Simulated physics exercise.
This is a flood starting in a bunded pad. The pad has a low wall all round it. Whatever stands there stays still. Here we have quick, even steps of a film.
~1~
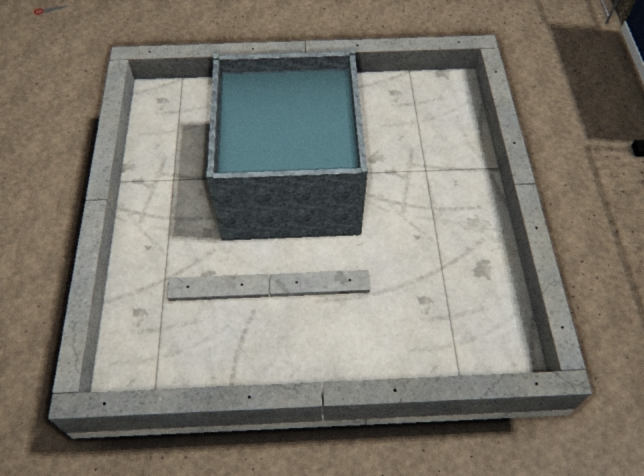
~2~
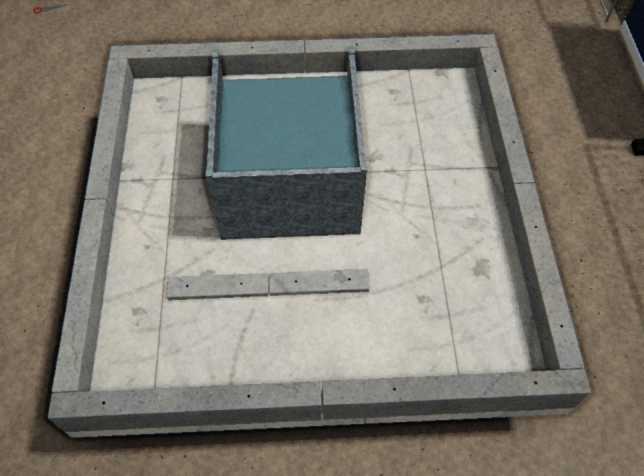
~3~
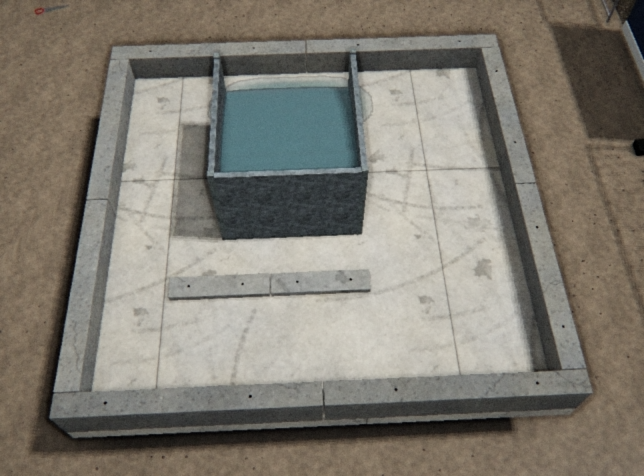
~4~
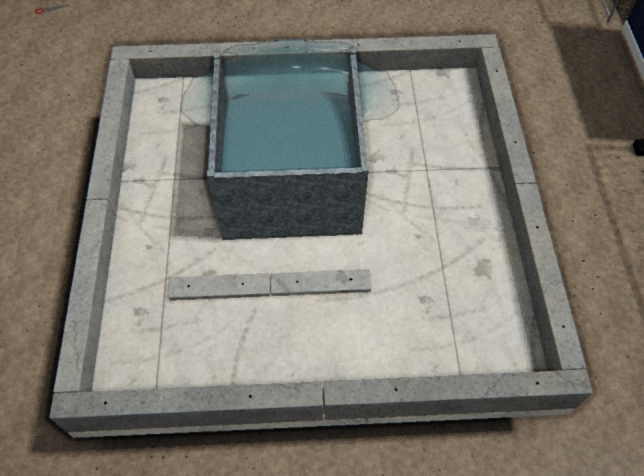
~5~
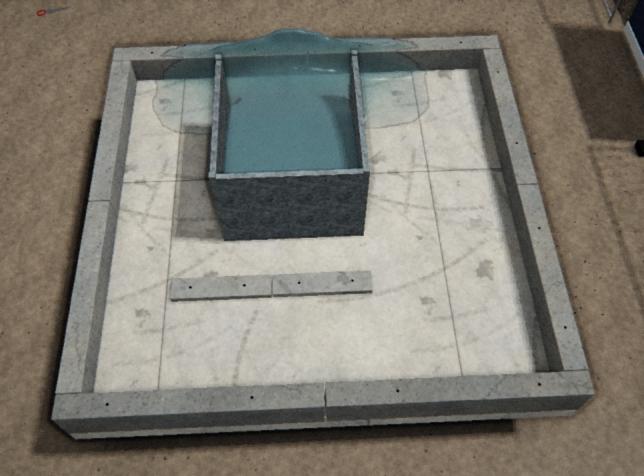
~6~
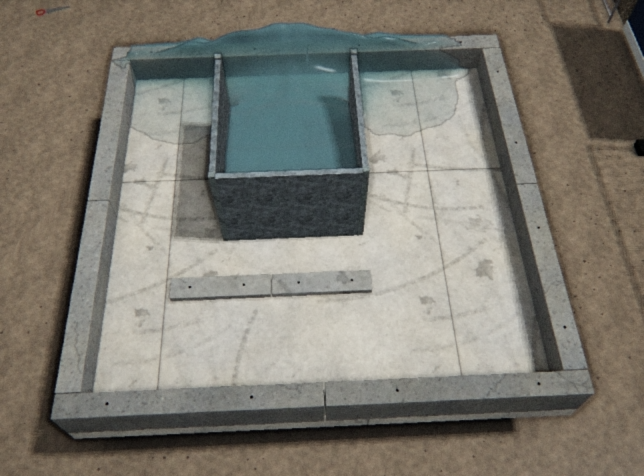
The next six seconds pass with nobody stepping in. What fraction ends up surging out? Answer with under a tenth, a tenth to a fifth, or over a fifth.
Over a fifth surges out.
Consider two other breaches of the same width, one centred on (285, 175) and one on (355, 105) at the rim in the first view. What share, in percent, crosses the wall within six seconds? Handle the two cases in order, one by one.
In turn 8 and 14 per cent.
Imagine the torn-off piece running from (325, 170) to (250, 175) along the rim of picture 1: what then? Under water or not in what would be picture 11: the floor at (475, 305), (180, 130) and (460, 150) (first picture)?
As listed: Wet, no water, not flooded.
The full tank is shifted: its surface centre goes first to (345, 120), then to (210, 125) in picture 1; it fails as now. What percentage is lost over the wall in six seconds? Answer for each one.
24 %, then 26 %.
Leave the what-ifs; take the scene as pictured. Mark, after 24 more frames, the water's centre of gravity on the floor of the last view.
The water centres close to (307, 208).
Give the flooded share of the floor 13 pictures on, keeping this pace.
Near 85 in a hundred.
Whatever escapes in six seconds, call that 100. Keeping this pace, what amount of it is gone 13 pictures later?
Around 100 % of the total, roughly.
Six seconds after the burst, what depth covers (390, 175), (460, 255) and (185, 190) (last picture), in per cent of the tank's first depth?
4, 10, 4 %.
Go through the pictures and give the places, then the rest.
The first picture shows the open tank at (286, 116) is whole and still.
In the second picture, water pours out on the open tank's far side and has run to a hidden place.
In the third picture, water pours out on the open tank's far side and has run to (363, 96).
In the fourth picture, water pours out on the open tank's far side and has run to (378, 72).
In the fifth picture, the front is at (420, 72), out from the gap on the open tank's far side.
In the sixth picture, water pours out on the open tank's far side and has run to (464, 70).
A moment on, water covers 25 % of the floor; the low wall has let 10 % over.
Next, water covers 35 % of the floor; the low wall has let 17 % over.
Then, water covers 70 % of the floor; the low wall has let 24 % over.
Later, water covers 80 % of the floor; the low wall has let 24 % over.
In the end, water covers 80 % of the floor; the low wall has let 24 % over.
